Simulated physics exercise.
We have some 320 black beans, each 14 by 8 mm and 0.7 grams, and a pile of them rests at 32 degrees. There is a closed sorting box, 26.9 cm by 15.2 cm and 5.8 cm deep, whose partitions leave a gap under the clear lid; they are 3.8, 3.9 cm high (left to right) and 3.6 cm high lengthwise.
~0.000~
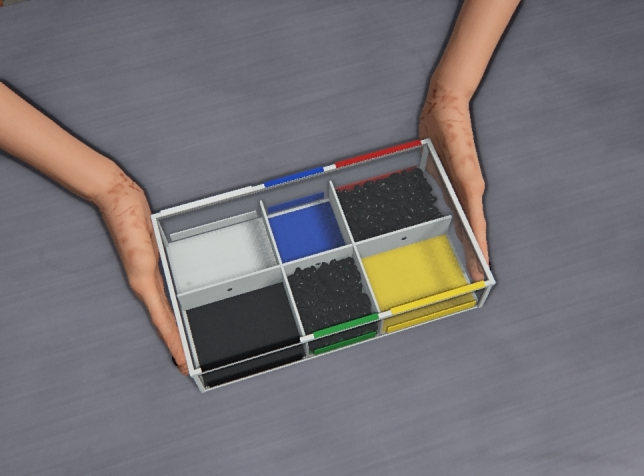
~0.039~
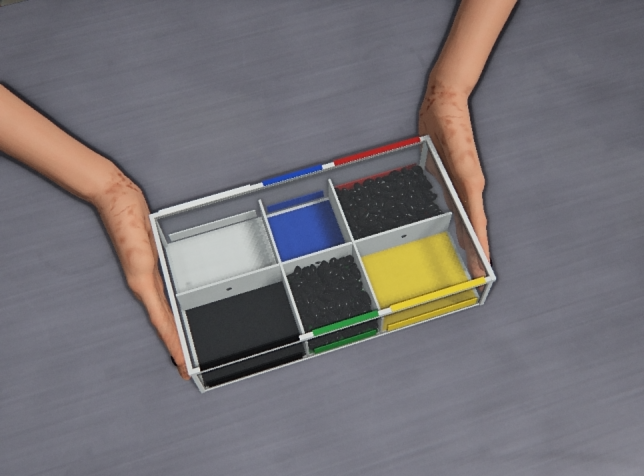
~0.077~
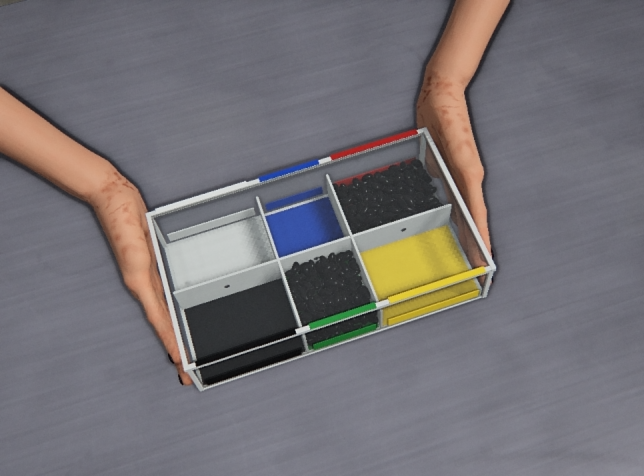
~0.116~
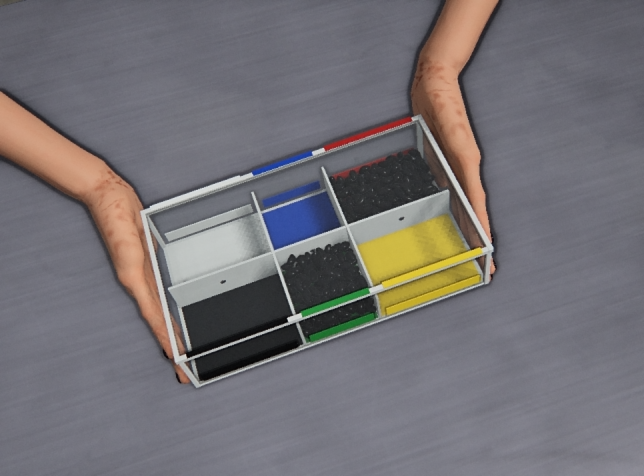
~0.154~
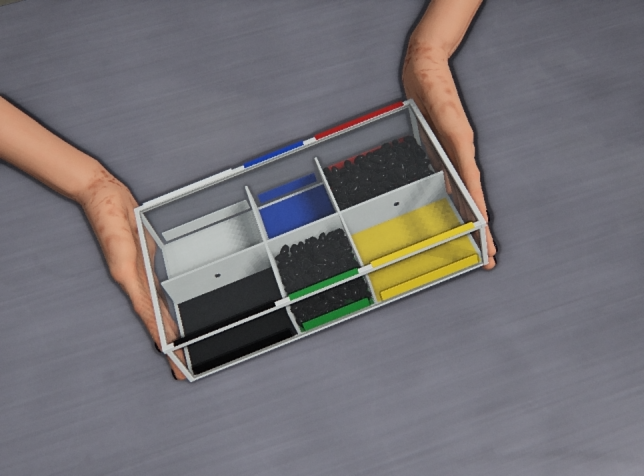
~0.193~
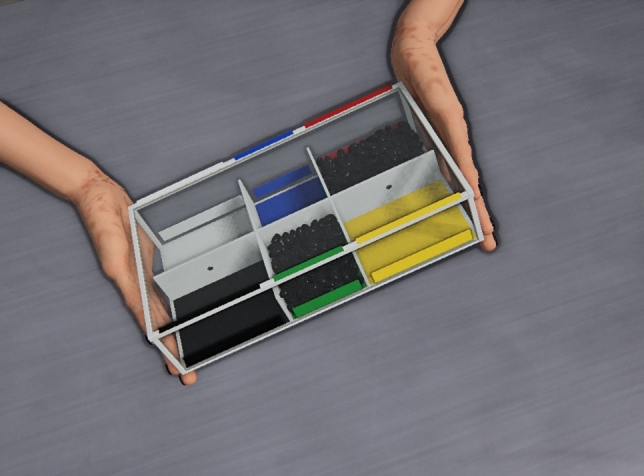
On a grey surface, two hands hold a clear-lidded, six-compartment box with colour-marked edges and small black beans in two sections, keeping it nearly still at first, then tilting it steadily so the view into its compartments shifts.
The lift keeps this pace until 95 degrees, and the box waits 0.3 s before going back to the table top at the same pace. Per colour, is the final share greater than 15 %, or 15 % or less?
As I see it, red: Clears the bar. Blue: Does not clear the bar. Green: Does not clear the bar. Yellow: Does not clear the bar. White: Clears the bar. Black: Does not clear the bar.
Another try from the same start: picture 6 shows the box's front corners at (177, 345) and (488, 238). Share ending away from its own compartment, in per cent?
About 40 %.
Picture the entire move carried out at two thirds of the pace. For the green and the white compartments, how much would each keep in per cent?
Green = 5 %; white = 40 %.
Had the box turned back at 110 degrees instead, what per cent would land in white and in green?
Result - white 35 %, green 5 %.
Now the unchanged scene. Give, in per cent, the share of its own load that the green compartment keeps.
Roughly 20 per cent.
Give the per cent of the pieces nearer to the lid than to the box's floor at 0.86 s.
Estimate: Near 60 per cent.
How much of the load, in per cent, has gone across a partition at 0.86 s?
Reading: Close to 25 %.
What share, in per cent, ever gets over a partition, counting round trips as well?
Close to 40 percent.
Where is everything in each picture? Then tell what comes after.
In the first picture, box tilt 0 degrees, front corners at (194, 371) and (489, 281); red 55 %, green 45 %.
In the second picture, box tilt 1 degrees, front corners at (193, 370) and (490, 277).
In the third picture, box tilt 4 degrees, front corners at (188, 366) and (490, 267), lowest corner left back.
In the fourth picture, box tilt 9 degrees, front corners at (180, 358) and (487, 248), lowest corner left back.
In the fifth picture, box tilt 16 degrees, front corners at (167, 347) and (479, 222), lowest corner left back.
In the sixth picture, box tilt 22 degrees, front corners at (153, 335) and (467, 193), lowest corner left back; red 55 %, green 45 %. The box's pace is about 170 degrees a second.
After 0.86 s, tilt 95 degrees; red 50 %, blue 10 %, green 25 %, white 15 %.
Then, at 1.30 s, tilt 52 degrees; red 50 %, blue 10 %, green 10 %, white 30 %.
Then, at 1.81 s, tilt 0 degrees; red 50 %, blue 10 %, green 10 %, white 30 %.
By 2.2 s all is still; red 50 %, blue 10 %, green 10 %, yellow 0 %, white 30 %, black 0 %.
